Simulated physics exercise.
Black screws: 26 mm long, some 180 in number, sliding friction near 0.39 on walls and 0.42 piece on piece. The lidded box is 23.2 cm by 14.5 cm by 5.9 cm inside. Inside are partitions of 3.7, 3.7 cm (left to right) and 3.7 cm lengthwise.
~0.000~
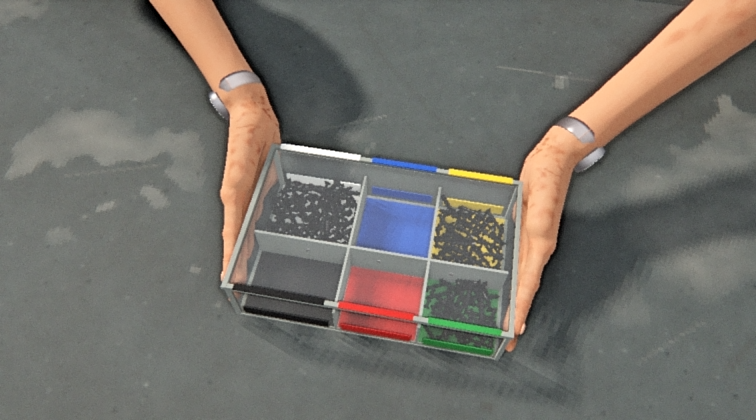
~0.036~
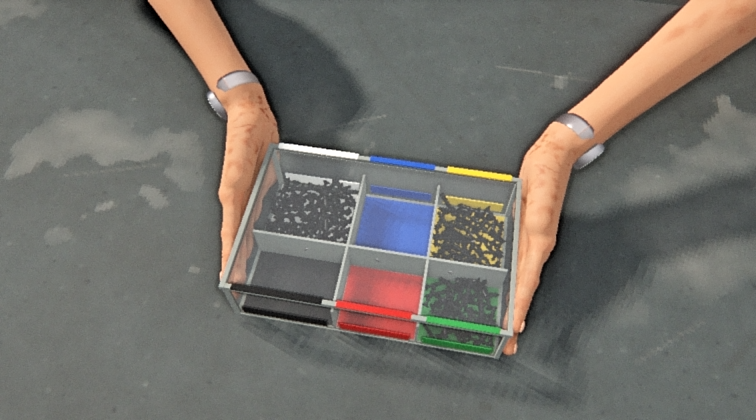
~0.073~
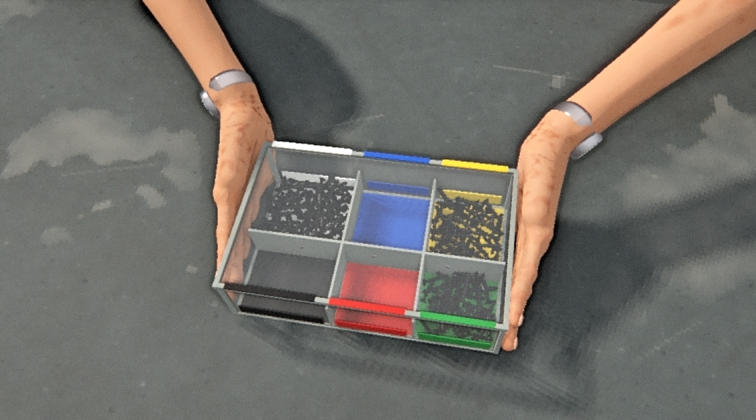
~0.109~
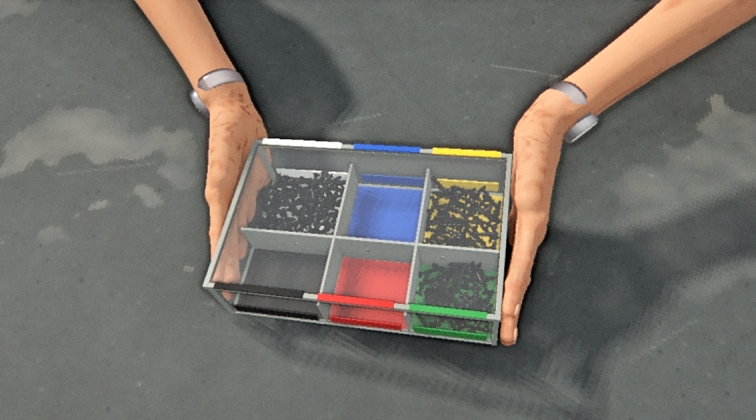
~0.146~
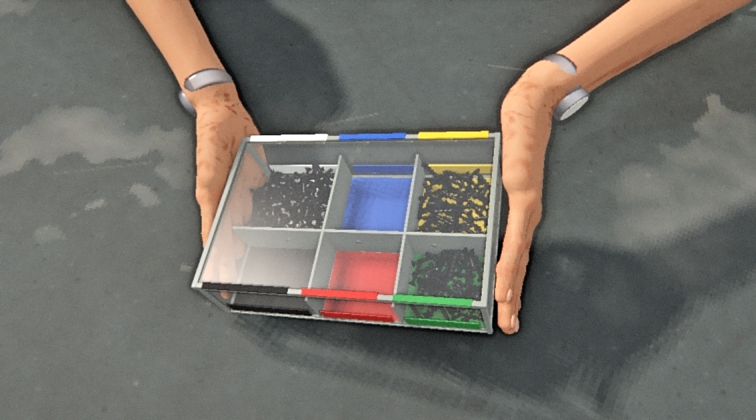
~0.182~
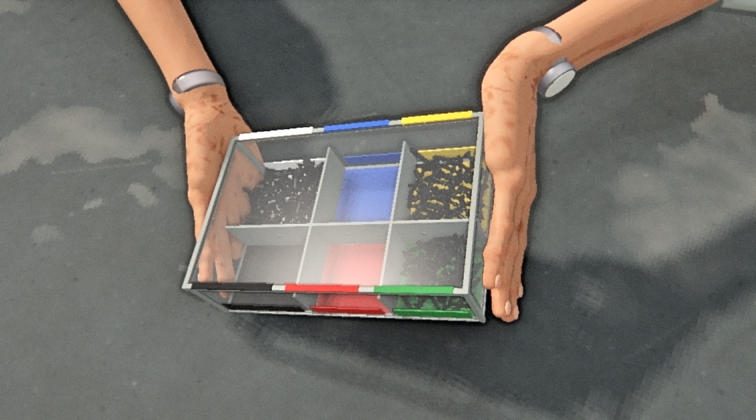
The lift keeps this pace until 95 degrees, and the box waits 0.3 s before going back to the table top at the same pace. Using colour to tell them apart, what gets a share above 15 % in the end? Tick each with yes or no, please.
Red - no; blue - no; green - no; yellow - no; white - yes; black - yes.
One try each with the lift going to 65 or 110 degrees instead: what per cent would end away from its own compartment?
Roughly 15 percent, then roughly 55 percent.
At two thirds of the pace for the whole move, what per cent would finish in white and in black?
Final share: White 50 %, black 30 %.
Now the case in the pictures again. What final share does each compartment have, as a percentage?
Red 5, blue 0, green 0, yellow 5, white 55, black 30.
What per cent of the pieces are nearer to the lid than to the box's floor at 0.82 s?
I'd say around 70 percent of the pieces.
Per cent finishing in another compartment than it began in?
50 %.
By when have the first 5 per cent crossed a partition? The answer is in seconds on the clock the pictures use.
Somewhere near 0.65 s.
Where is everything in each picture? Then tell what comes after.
The first picture shows box tilt 0 degrees, front corners at (228, 284) and (509, 333); green 25 %, yellow 30 %, white 45 %.
The second picture shows box tilt 1 degrees, front corners at (226, 284) and (507, 332).
The third picture shows box tilt 4 degrees, front corners at (219, 284) and (503, 326), lowest corner left front.
The fourth picture shows box tilt 9 degrees, front corners at (210, 284) and (495, 316), lowest corner left front.
The fifth picture shows box tilt 16 degrees, front corners at (199, 284) and (481, 302), lowest corner left front.
The sixth picture shows box tilt 22 degrees, front corners at (189, 285) and (463, 290), lowest corner left front; green 25 %, yellow 30 %, white 45 %. Its pace works out near 180 degrees a second.
After 0.82 s, tilt 95 degrees; red 10 %, blue 10 %, green 10 %, yellow 10 %, white 50 %, black 10 %.
Then, at 1.24 s, tilt 53 degrees; red 5 %, yellow 5 %, white 55 %, black 30 %.
After 1.74 s, tilt 0 degrees; red 5 %, yellow 5 %, white 55 %, black 30 %.
In the end, at 2.0 s, red 5 %, blue 0 %, green 0 %, yellow 5 %, white 55 %, black 30 %.
